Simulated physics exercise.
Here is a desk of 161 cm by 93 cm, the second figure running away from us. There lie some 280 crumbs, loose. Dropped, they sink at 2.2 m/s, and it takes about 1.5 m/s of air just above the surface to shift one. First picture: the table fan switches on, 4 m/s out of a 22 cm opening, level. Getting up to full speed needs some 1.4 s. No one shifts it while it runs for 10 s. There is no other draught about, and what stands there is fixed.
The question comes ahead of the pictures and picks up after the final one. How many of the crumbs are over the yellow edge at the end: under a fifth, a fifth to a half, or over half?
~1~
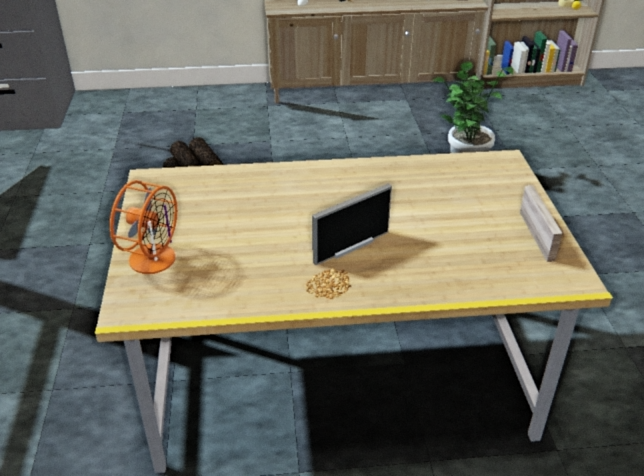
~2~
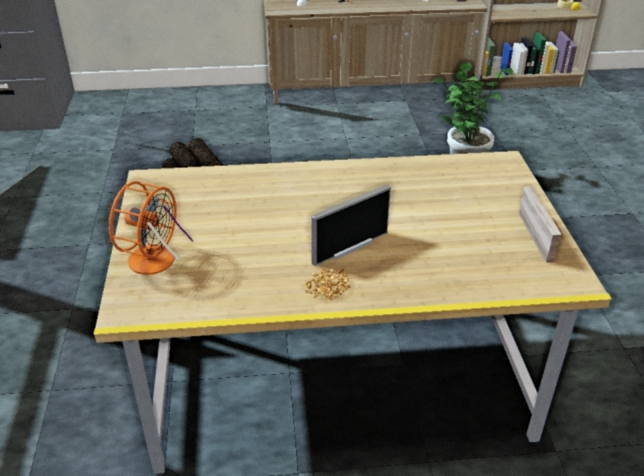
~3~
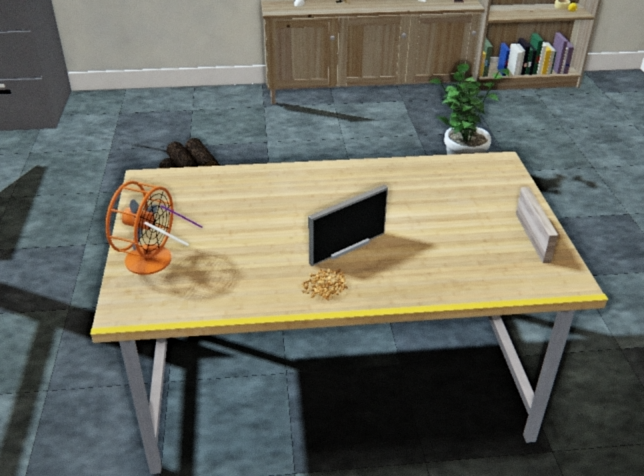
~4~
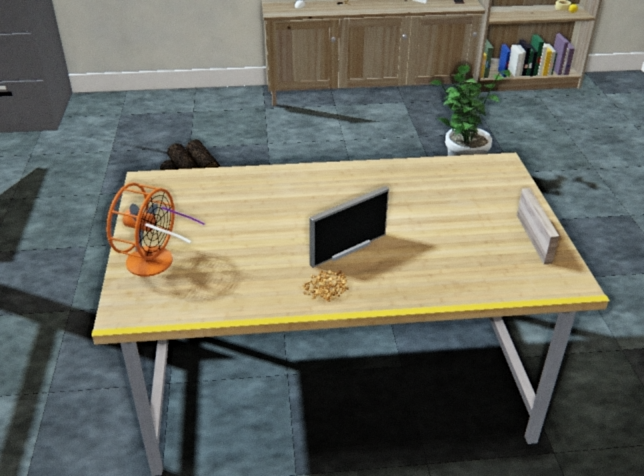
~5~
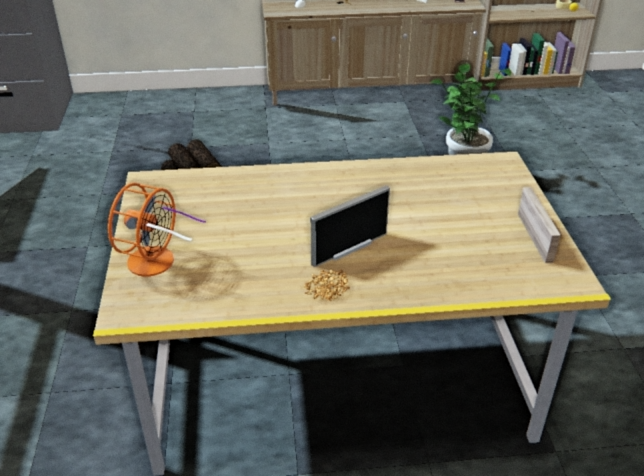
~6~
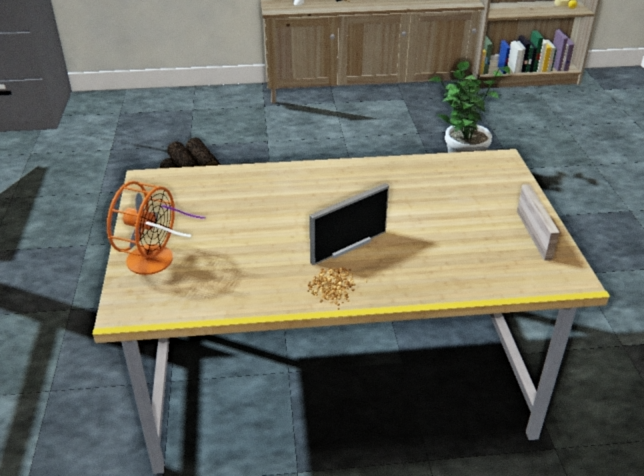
Over the yellow edge: Greater than one half.
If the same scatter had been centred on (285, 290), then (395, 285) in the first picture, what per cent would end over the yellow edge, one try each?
Results, one try each: 100 %, 30 %.
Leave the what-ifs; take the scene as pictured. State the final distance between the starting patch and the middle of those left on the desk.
Roughly 45 centimetres.
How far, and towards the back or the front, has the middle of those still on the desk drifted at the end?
I'd say toward the rear end, by something like 5 centimetres.
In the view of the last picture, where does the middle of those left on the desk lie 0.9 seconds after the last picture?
Near (421, 274).
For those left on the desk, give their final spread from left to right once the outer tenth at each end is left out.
Spread, left to right: Approx. 70 cm.
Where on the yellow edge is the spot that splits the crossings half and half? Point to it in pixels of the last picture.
Around (478, 306).
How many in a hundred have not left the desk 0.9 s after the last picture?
Roughly 40 per cent.
Then, 0.9 s after the last picture, 52 % are over the yellow edge; the middle of those still in play is near (430, 275); 49 % have settled or left.
Then, 2.1 s after the last picture, 64 % are over the yellow edge; the middle of those still in play is near (431, 272); 78 % have settled or left.
Then, 4.4 s after the last picture, 69 % are over the yellow edge; the middle of those still in play is near (459, 255); 86 % have settled or left.
Then, 8.9 s after the last picture, at the end, 71 % are over the yellow edge; the middle of those still in play is near (459, 255).
